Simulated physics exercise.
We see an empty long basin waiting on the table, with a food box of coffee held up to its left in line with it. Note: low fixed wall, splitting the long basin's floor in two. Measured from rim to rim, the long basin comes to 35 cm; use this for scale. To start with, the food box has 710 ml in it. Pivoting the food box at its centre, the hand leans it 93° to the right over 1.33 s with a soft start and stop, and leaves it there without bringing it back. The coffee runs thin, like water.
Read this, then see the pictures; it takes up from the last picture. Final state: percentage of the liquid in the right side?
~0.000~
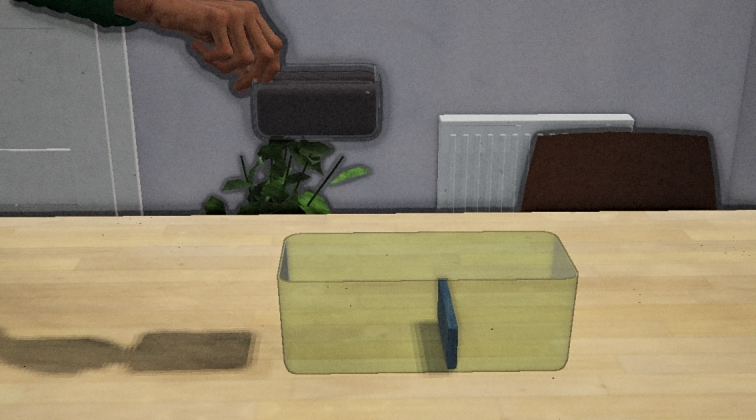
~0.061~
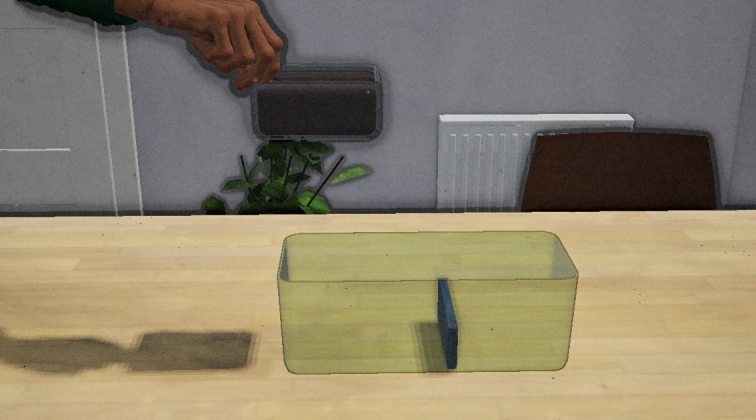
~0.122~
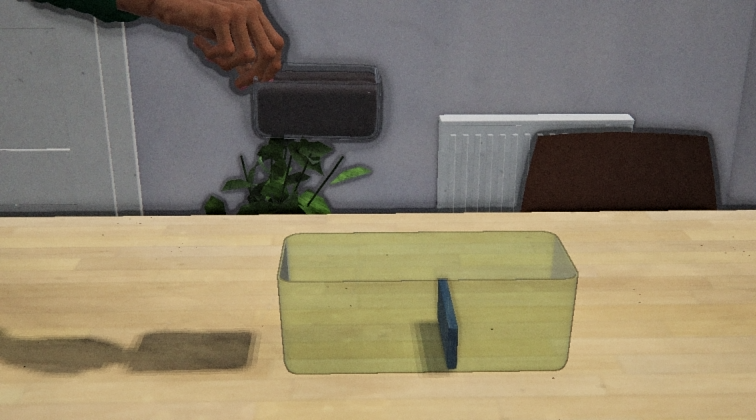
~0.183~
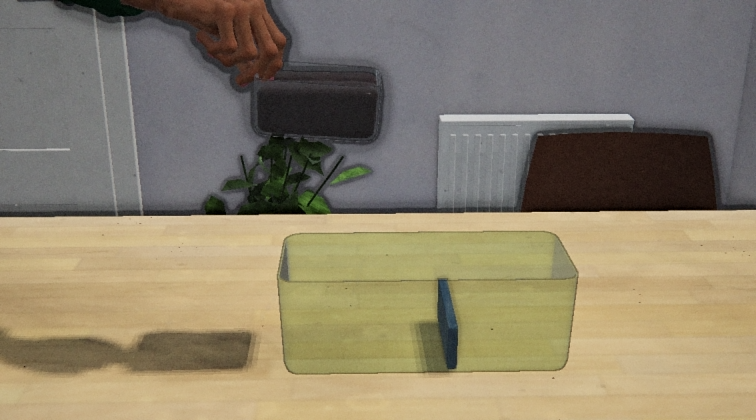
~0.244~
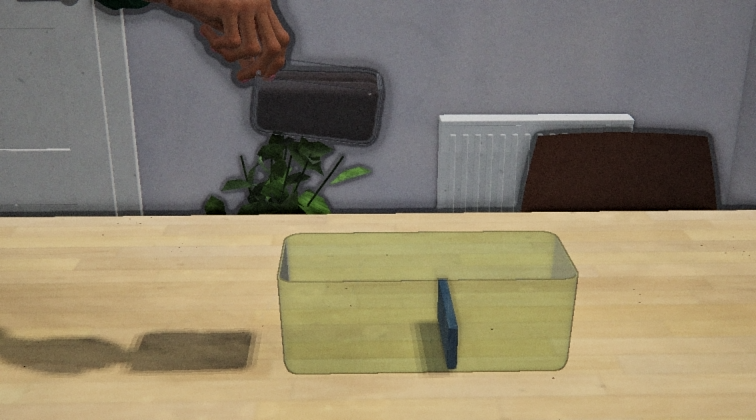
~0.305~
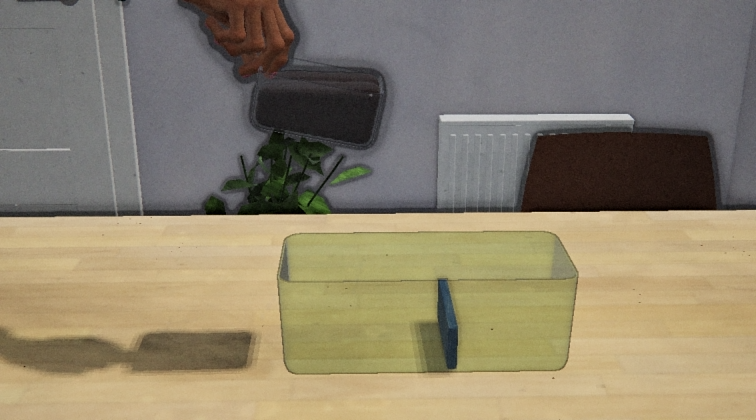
Approximately 54 %.
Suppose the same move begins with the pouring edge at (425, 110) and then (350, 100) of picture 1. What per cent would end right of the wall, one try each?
75 in a hundred, followed by 0 in a hundred.
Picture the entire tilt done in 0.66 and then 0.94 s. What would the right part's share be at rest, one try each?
In turn about 45 and 50 per cent.
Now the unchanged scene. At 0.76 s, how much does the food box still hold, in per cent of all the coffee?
About 48 per cent.
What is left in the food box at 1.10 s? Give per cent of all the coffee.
12 per cent or thereabouts.
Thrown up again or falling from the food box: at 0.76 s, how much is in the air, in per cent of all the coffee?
Some 38 % is the figure.
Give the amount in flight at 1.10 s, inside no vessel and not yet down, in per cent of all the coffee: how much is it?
I'd put it at about 10 per cent of the liquid.
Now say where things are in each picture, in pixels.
Tilt 0°; pouring edge (377, 75); surface from (260, 82) to (376, 81); the long basin's rim runs from (282, 258) to (567, 255); the wall's top is at (448, 303), in the first picture.
Tilt 0°; pouring edge (378, 75); surface from (260, 82) to (376, 81), in the second picture.
Tilt 2°; pouring edge (378, 77); surface from (261, 81) to (376, 81), in the third picture.
Tilt 4°; pouring edge (379, 79); surface from (261, 80) to (377, 82), in the fourth picture.
Tilt 8°; pouring edge (380, 83); surface from (261, 81) to (378, 82), in the fifth picture.
Tilt 12°; pouring edge (381, 87); surface from (262, 81) to (380, 83), in the sixth picture.
After 0.76 s the tilt is 57° and 48 per cent is still to pour, 7 is left of the wall and 8 right of it.
After 1.10 s the tilt is 86° and 13 per cent is still to pour, 22 is left of the wall and 53 right of it.
After 1.45 s the tilt is 93° and 3 per cent is still to pour, 37 is left of the wall and 54 right of it.
After 1.83 s the tilt is 93° and 1 per cent is still to pour, 41 is left of the wall and 54 right of it.
In the end 43 per cent lies left of the wall, 54 right of it and 4 outside.
